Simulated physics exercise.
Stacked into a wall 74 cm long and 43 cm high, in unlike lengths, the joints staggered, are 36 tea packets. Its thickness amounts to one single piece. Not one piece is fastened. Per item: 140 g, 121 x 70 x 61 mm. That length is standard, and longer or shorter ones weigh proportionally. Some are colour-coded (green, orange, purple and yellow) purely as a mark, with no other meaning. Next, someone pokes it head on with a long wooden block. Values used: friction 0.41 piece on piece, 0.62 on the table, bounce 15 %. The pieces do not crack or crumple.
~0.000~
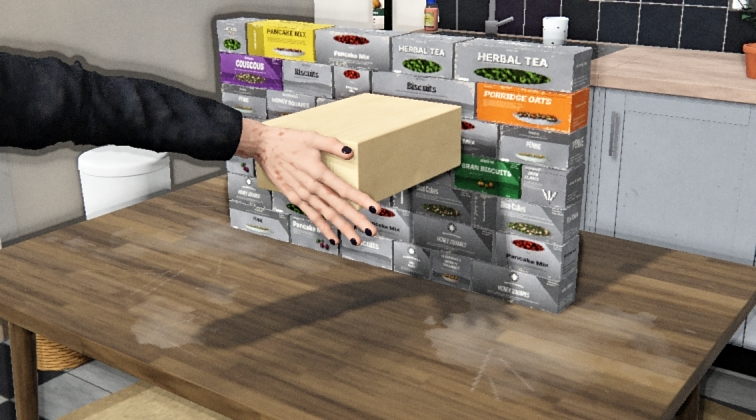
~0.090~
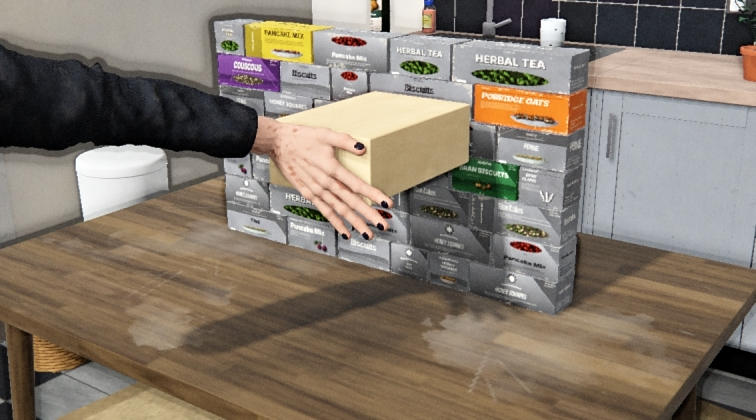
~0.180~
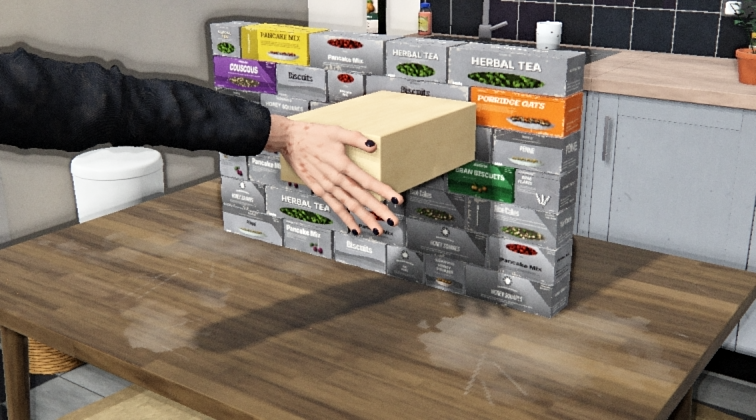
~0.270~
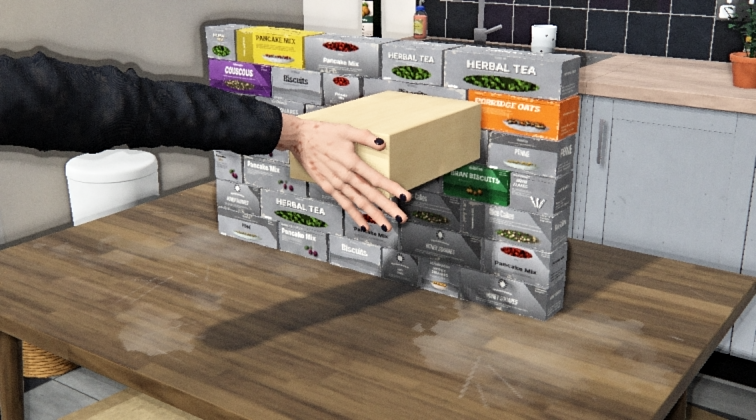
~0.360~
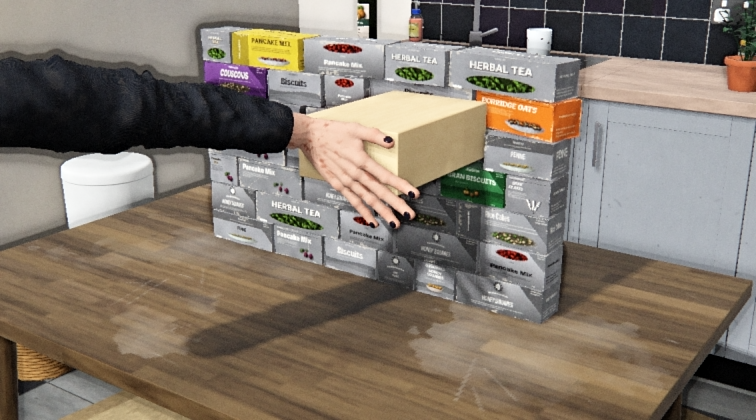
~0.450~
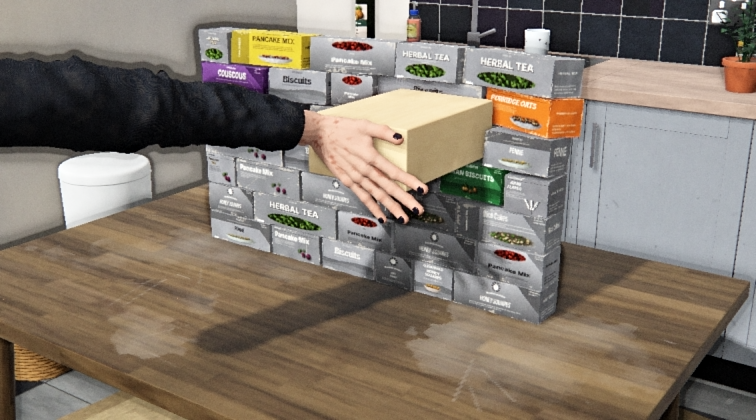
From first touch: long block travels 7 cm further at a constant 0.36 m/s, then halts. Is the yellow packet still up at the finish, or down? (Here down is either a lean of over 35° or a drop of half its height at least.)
Down.
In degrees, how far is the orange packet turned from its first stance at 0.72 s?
70°.
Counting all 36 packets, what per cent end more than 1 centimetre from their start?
I get 35 %.
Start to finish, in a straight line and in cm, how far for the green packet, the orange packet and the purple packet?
The green one ends around 2 cm from its start, the orange one around 32 cm and the purple one around 0 cm.
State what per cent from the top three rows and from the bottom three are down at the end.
The top part comes to 70 per cent, the bottom part to 0 per cent.
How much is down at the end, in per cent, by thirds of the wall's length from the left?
Per cent by third - left: 20; middle: 50; right: 20.
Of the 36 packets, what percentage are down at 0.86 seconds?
30 percent by then.
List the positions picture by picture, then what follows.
In the first picture (pixels give the middle of a visible side; the camera pans a little), block in hand (453, 133) 9 cm short of touching; yellow packet (279, 42); green packet (485, 177); orange packet (522, 108); none has stirred.
The second picture shows block in hand (462, 131) 58 mm short of touching; yellow packet (277, 44).
The third picture shows block in hand (469, 129) 25 mm short of touching; yellow packet (273, 46).
The fourth picture shows block in hand (474, 128) 7 mm in; yellow packet (268, 49); movement in 2 of them.
The fifth picture shows block in hand (479, 127) 40 mm in; yellow packet (264, 52); orange packet (512, 115) 25 mm from its place; movement in 9 of them.
The sixth picture shows block in hand (485, 125) 7 cm in; yellow packet (265, 50) 4° from how it stood; orange packet (516, 111) 5° from how it stood; green packet (470, 182) 5° from how it stood; movement in 14 of them.
After 0.56 s, none of the 36 packets down, 14 disturbed; yellow packet 13° from how it stood; orange packet 19° from how it stood.
After 0.72 s, 10 of the 36 packets down; yellow packet 44° from how it stood; orange packet 69° from how it stood, 6 cm lower.
After 0.86 s, 10 of the 36 packets down; yellow packet 67° from how it stood, 10 cm lower; orange packet on its side.
After 1.12 s, 10 of the 36 packets down; yellow packet on its side; orange packet on its side.
In the end (2.7 s), 10 of the 36 packets down; yellow packet on its side; orange packet on its side; green packet 13 mm from its place. From the last view, middles, yellow packet near (300, 186), orange packet near (563, 275).
